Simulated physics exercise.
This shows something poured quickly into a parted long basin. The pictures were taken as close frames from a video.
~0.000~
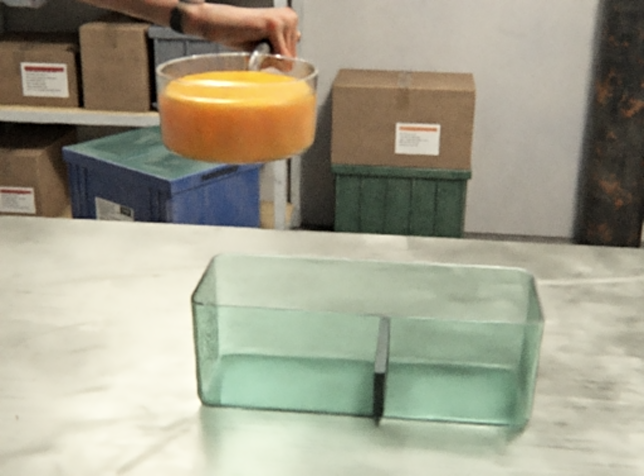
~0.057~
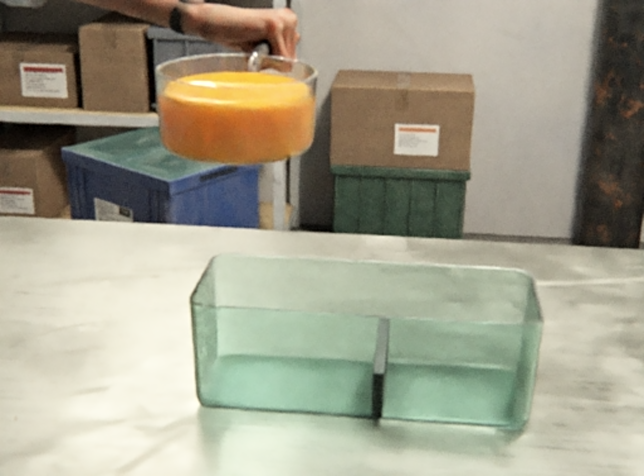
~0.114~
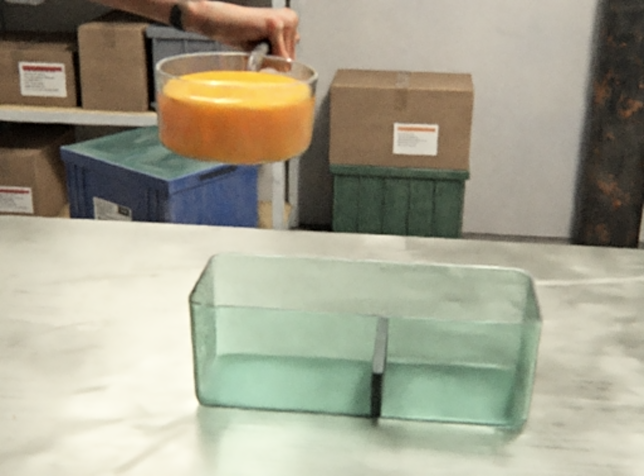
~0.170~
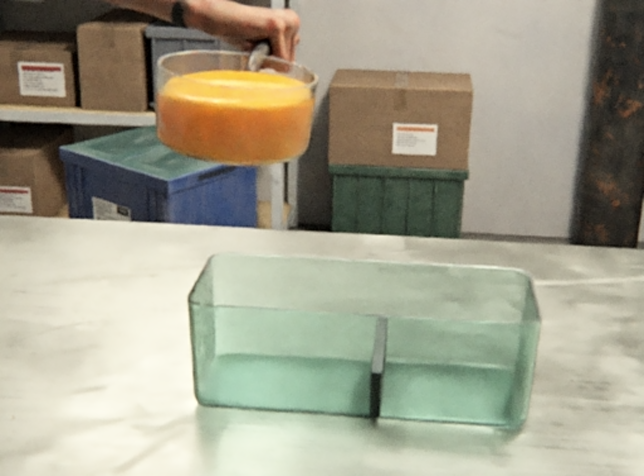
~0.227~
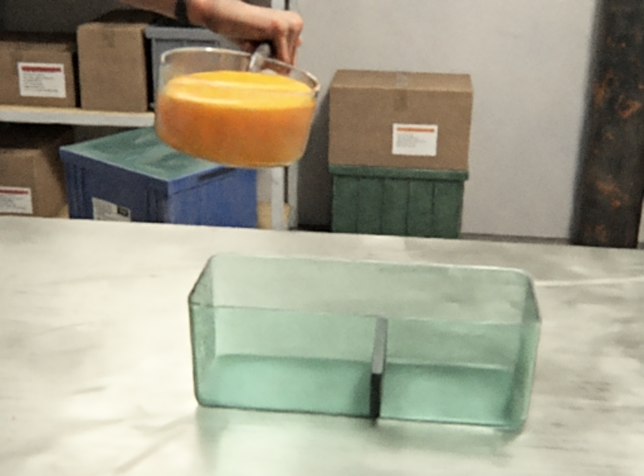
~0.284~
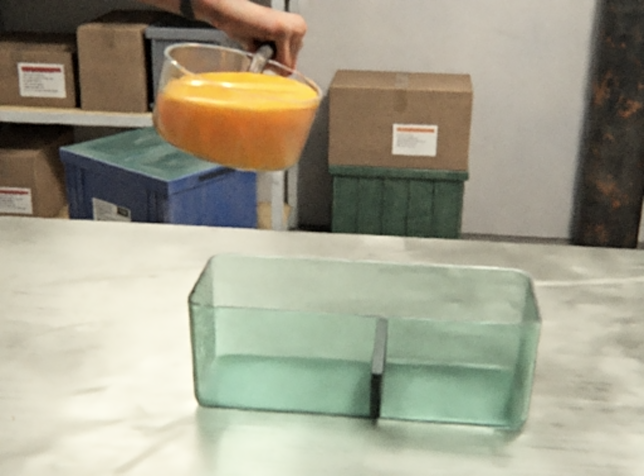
In a storeroom, a hand tilting a clear round pot of orange liquid gradually rightward above a divided greenish glass basin.
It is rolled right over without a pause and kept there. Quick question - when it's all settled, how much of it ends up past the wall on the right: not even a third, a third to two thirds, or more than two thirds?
I'd say a third to two thirds.
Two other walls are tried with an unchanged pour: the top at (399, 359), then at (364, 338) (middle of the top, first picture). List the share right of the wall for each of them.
40 % then 65 %, approximately.
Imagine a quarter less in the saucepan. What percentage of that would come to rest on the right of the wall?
Estimate: Around 35 per cent.
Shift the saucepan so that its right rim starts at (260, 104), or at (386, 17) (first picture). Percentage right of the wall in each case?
Start one gives close to 5 percent, start two close to 90 percent.
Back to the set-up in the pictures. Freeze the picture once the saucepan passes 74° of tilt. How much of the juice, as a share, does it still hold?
Near 45 percent is still in there.
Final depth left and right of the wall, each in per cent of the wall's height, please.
The left part 40 per cent, the right part 50.
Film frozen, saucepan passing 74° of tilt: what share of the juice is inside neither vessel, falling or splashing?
Roughly 40 %.
A moment on, the saucepan is tipped part way and 44 per cent is still to pour, 4 is left of the wall and 11 right of it.
Next, the saucepan is tipped right over and 5 per cent is still to pour, 36 is left of the wall and 50 right of it.
Then the saucepan is tipped right over and 0 per cent is still to pour, 49 is left of the wall and 50 right of it.
Later the saucepan is tipped right over and 0 per cent is still to pour, 49 is left of the wall and 50 right of it.
At rest 49 per cent lies left of the wall, 50 right of it and 1 outside.
